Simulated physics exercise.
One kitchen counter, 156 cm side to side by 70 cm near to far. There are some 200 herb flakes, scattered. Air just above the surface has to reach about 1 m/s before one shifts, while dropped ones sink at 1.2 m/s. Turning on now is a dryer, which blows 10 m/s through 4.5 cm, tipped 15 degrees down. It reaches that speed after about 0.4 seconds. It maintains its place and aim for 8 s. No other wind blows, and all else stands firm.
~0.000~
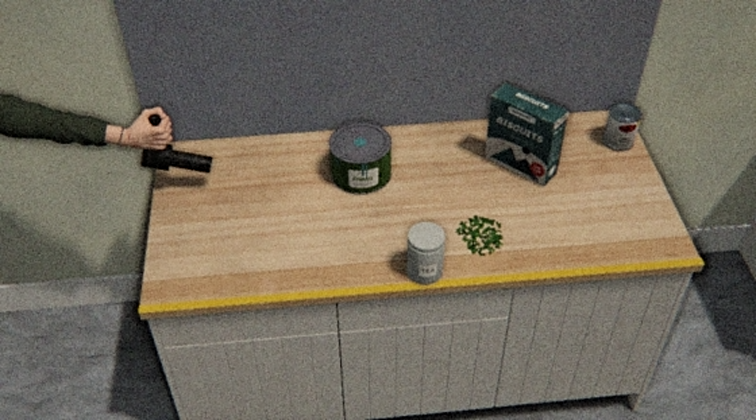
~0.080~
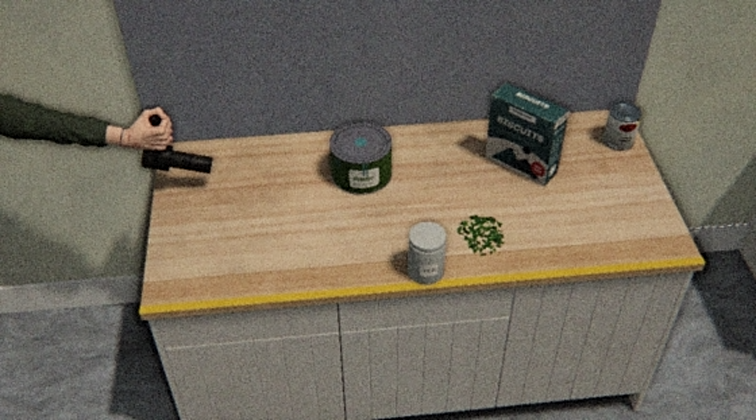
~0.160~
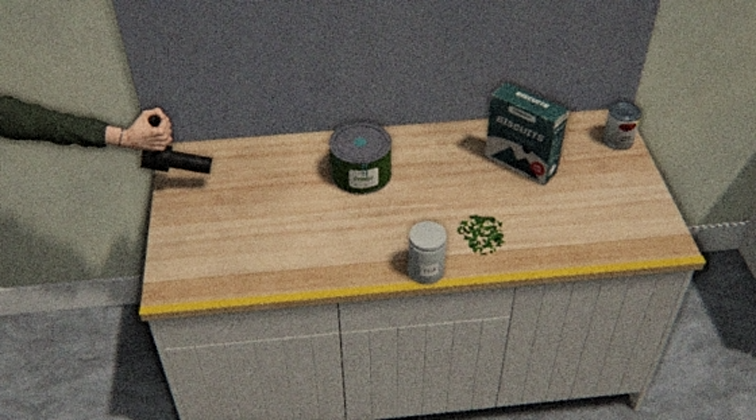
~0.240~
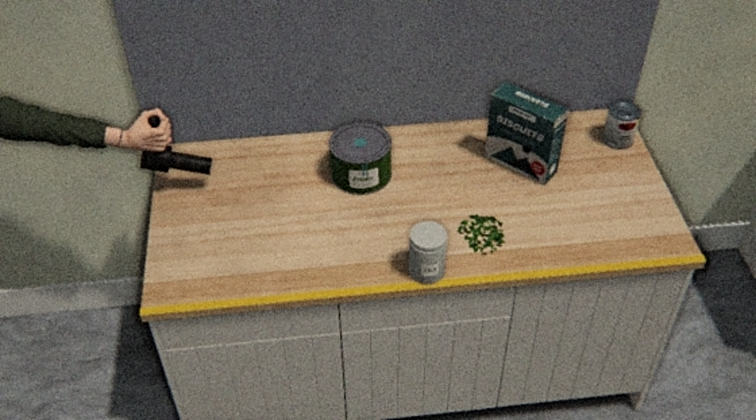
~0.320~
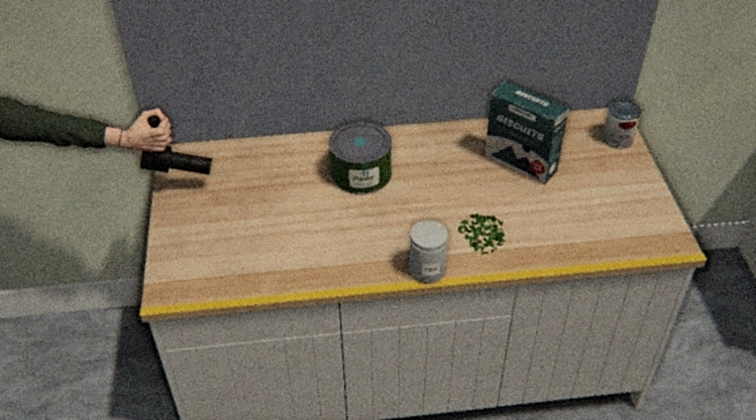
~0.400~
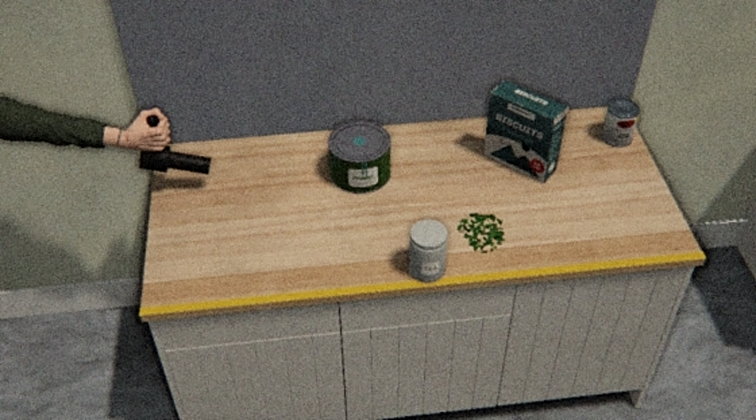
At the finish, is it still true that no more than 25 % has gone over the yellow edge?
No, more than that has gone.
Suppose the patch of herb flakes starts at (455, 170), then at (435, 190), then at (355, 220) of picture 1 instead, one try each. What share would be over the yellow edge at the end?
Results, one try each: 0 %, 0 %, 50 %.
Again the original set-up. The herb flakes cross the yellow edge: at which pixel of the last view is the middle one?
Median crossing, approx. (603, 269).
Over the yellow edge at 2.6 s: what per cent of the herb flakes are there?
80 %.
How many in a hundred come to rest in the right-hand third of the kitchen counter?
I'd estimate around 0 per cent.
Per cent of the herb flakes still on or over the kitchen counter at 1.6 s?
Around 30 in a hundred are still there.
After 1.6 s the count stands so, 73 % are over the yellow edge; the middle of those still in play is near (631, 246).
After 2.6 s the count stands so, 84 % are over the yellow edge.
After 4.4 s the count stands so, 87 % are over the yellow edge.
After 8.0 s, at the end, 87 % are over the yellow edge.
